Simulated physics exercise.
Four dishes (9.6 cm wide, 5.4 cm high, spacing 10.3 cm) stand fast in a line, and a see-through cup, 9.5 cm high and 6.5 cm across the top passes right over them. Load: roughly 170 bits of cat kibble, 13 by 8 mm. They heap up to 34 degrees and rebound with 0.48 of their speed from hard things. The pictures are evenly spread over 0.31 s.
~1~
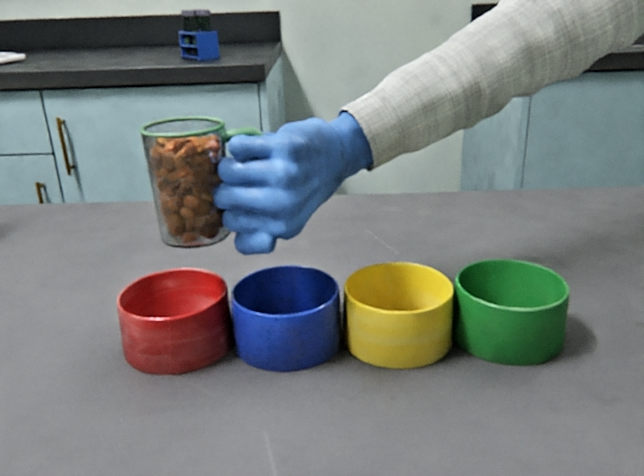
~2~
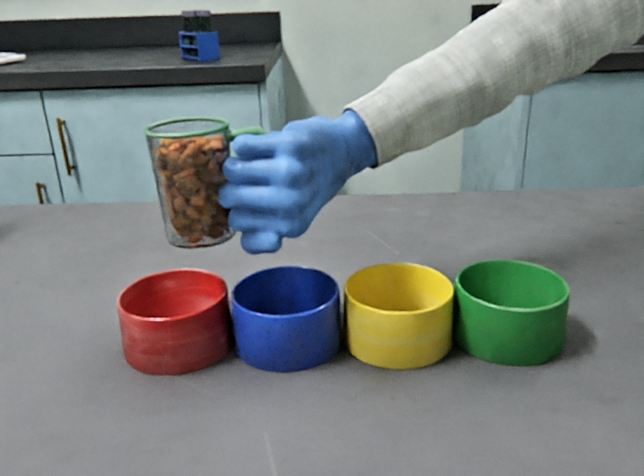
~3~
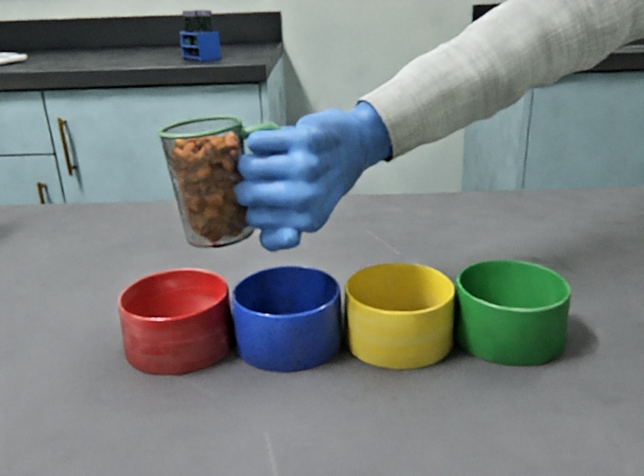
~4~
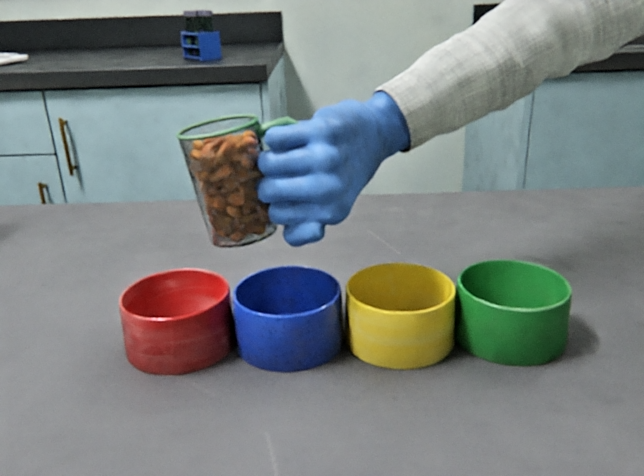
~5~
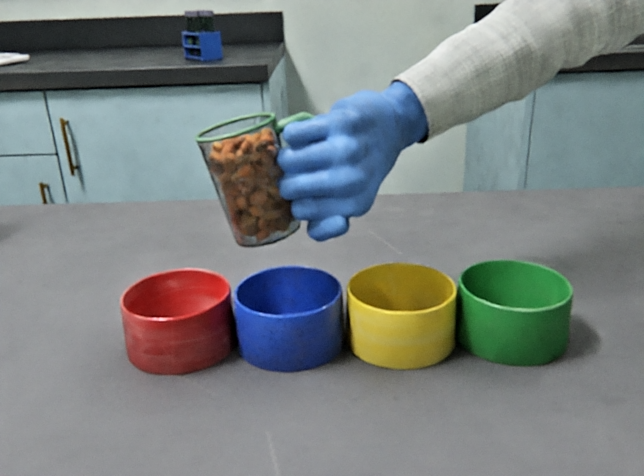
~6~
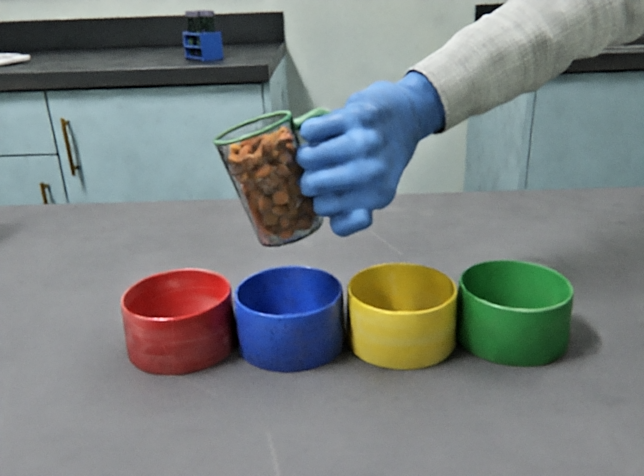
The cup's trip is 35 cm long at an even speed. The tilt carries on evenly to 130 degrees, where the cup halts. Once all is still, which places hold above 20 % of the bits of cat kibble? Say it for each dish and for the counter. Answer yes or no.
Red no, blue no, green yes, yellow no, counter no.
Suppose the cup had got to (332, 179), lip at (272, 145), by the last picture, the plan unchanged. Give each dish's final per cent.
Red 0; blue 0; green 100; yellow 0.
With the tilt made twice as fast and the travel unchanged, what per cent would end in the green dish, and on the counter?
Green 50, counter 10.
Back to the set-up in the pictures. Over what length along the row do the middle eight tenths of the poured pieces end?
Some 5 cm.
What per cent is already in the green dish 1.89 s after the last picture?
About 100 per cent by then.
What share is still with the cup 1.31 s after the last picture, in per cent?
Roughly 90 per cent.
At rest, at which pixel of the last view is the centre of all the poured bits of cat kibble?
Near (513, 314).
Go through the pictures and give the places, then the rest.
The first frame shows cup at (190, 182), tilt 0 degrees, lip at (143, 128), moved 0.0 cm; middle of the pieces at (195, 184); red dish at (173, 292); blue dish at (285, 289); yellow dish at (398, 286); green dish at (511, 283).
The second frame shows cup at (195, 183), tilt 1 degrees, lip at (148, 129), moved 0.4 cm; middle of the pieces at (201, 184).
The third frame shows cup at (211, 182), tilt 4 degrees, lip at (162, 131), moved 1.7 cm; middle of the pieces at (217, 183).
The fourth frame shows cup at (232, 182), tilt 8 degrees, lip at (179, 134), moved 3.4 cm; middle of the pieces at (237, 182).
The fifth frame shows cup at (252, 181), tilt 13 degrees, lip at (198, 137), moved 5.1 cm; middle of the pieces at (258, 181).
The sixth frame shows cup at (273, 181), tilt 17 degrees, lip at (216, 140), moved 6.7 cm; middle of the pieces at (278, 180); red dish at (177, 293); blue dish at (289, 290); yellow dish at (402, 287); green dish at (515, 284).
Then, 0.78 s after the last picture, tilt 69 degrees; cup holds 100 %.
Then, 1.31 s after the last picture, tilt 105 degrees; cup holds 90 %, green 5 %.
Then, 1.89 s after the last picture, tilt 130 degrees; cup holds 0 %, green 100 %.
In the end, red 0 %, blue 0 %, green 100 %, yellow 0 %, counter 0 %.
